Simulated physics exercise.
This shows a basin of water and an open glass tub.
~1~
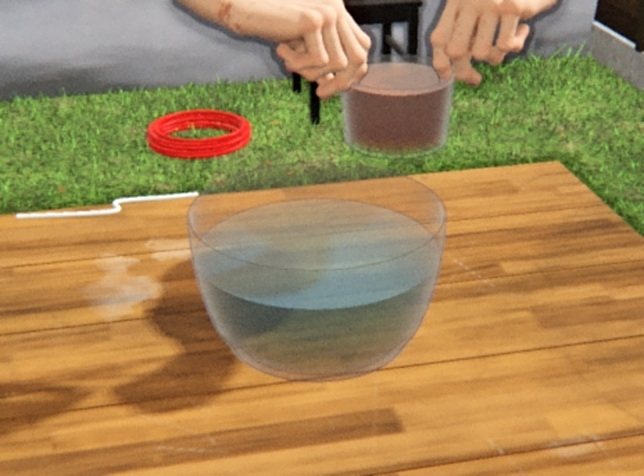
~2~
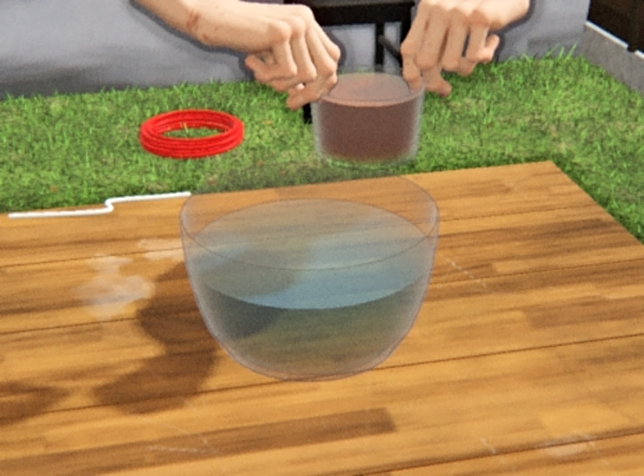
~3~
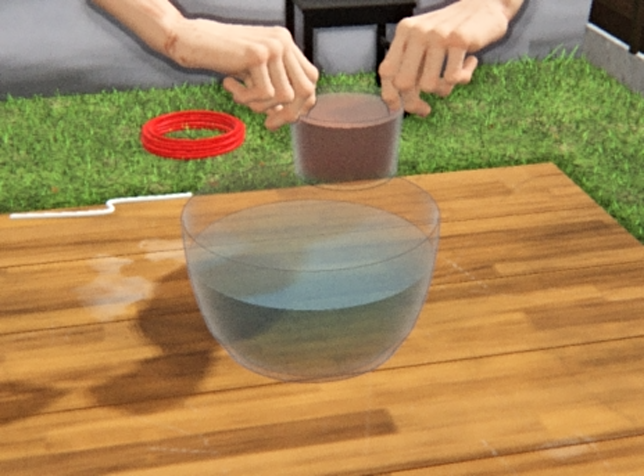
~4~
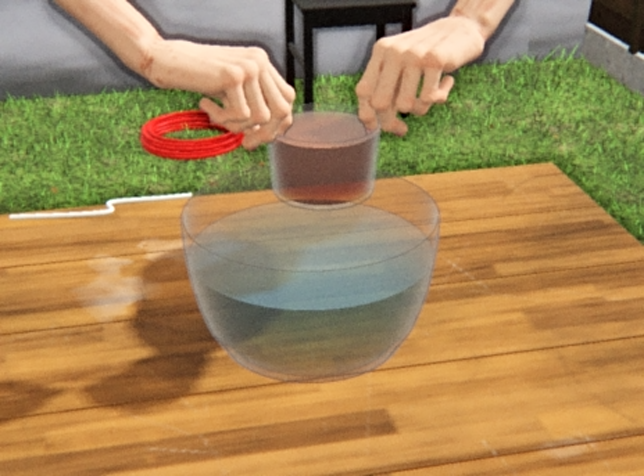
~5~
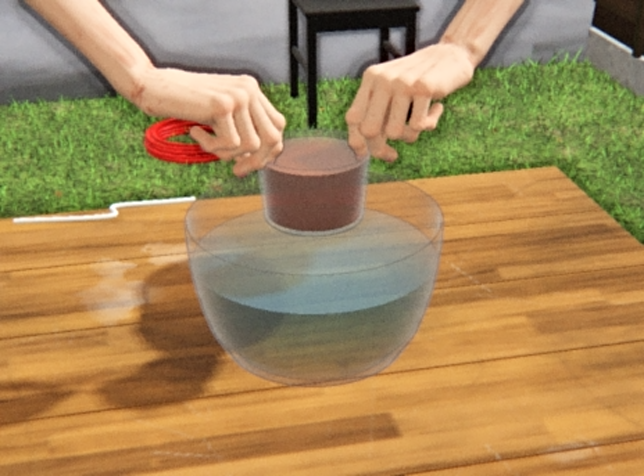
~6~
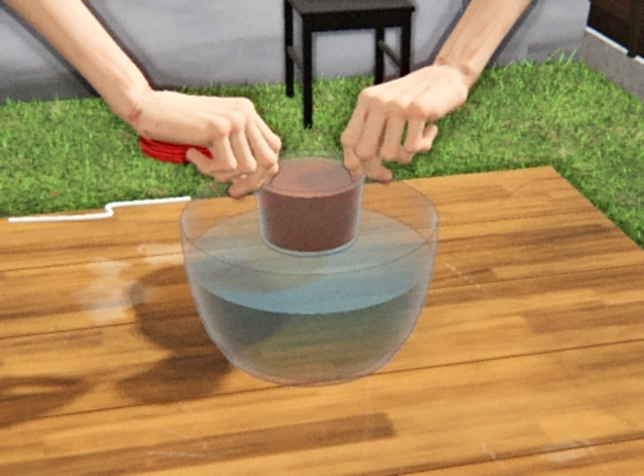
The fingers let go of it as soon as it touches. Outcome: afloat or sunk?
Sunk.
Next, the tub dips into the water.
After that, water pours in over its rim.
Finally, the tub lies on the bottom.
